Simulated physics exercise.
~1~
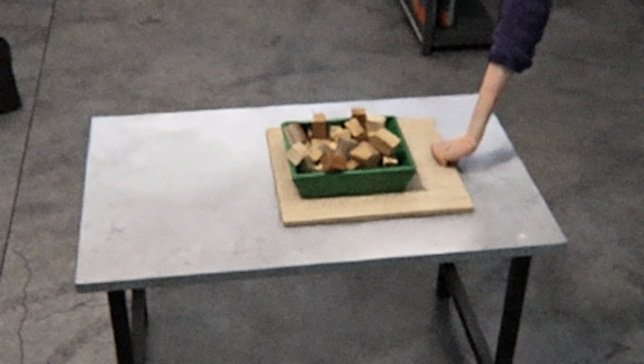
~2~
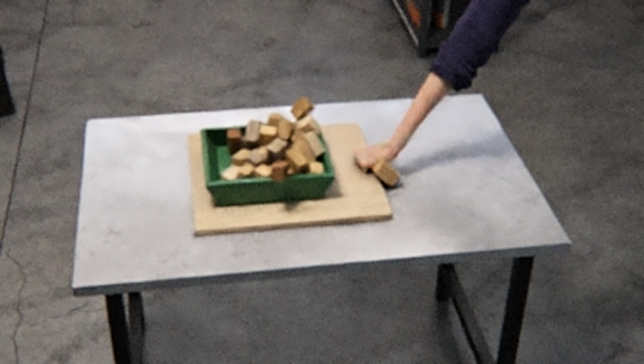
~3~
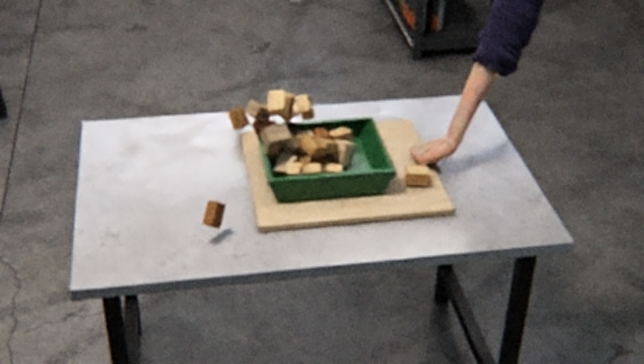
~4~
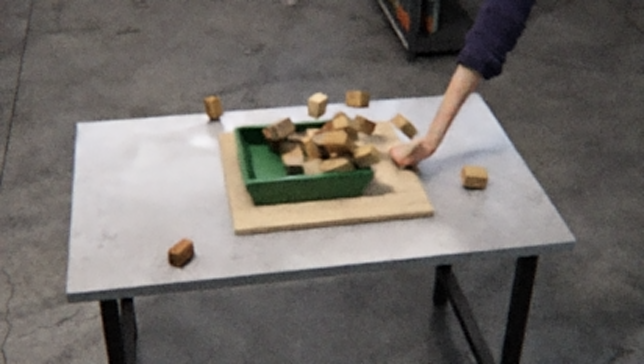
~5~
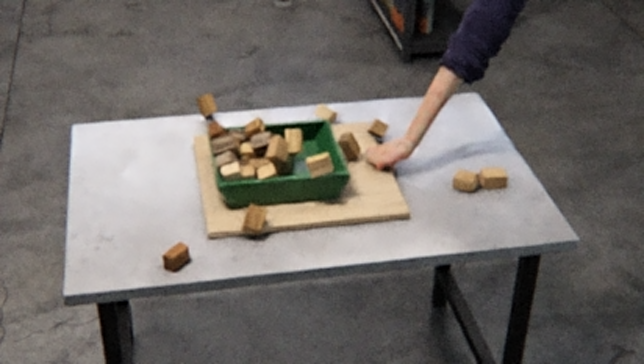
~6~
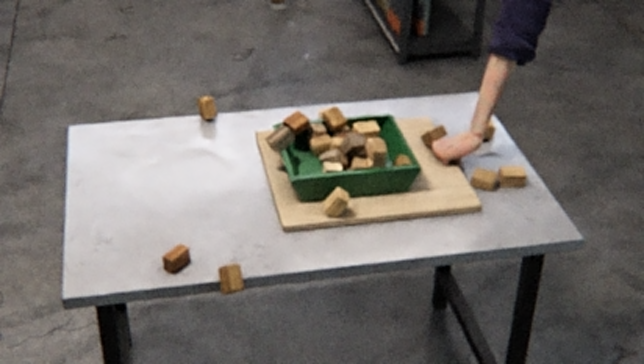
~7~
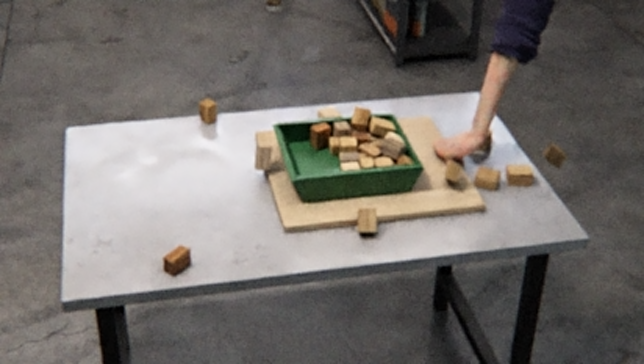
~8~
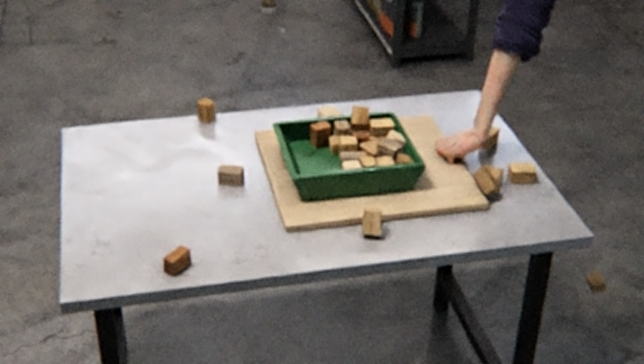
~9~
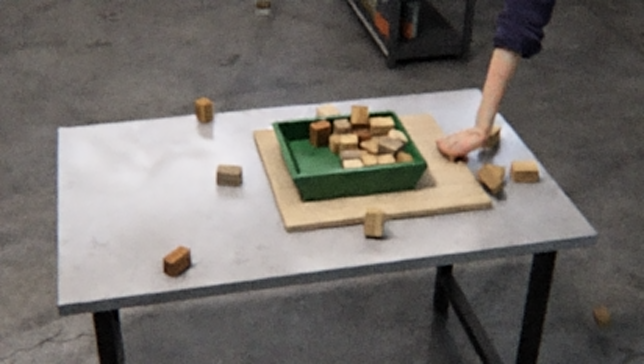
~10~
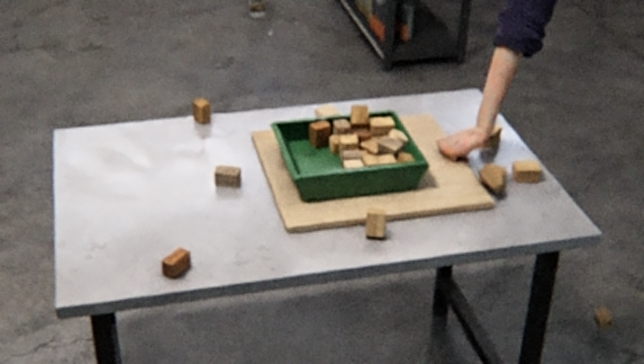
On a pale table on a concrete floor, a hand sliding a board left and right twice, wooden blocks spilling from its green tray.
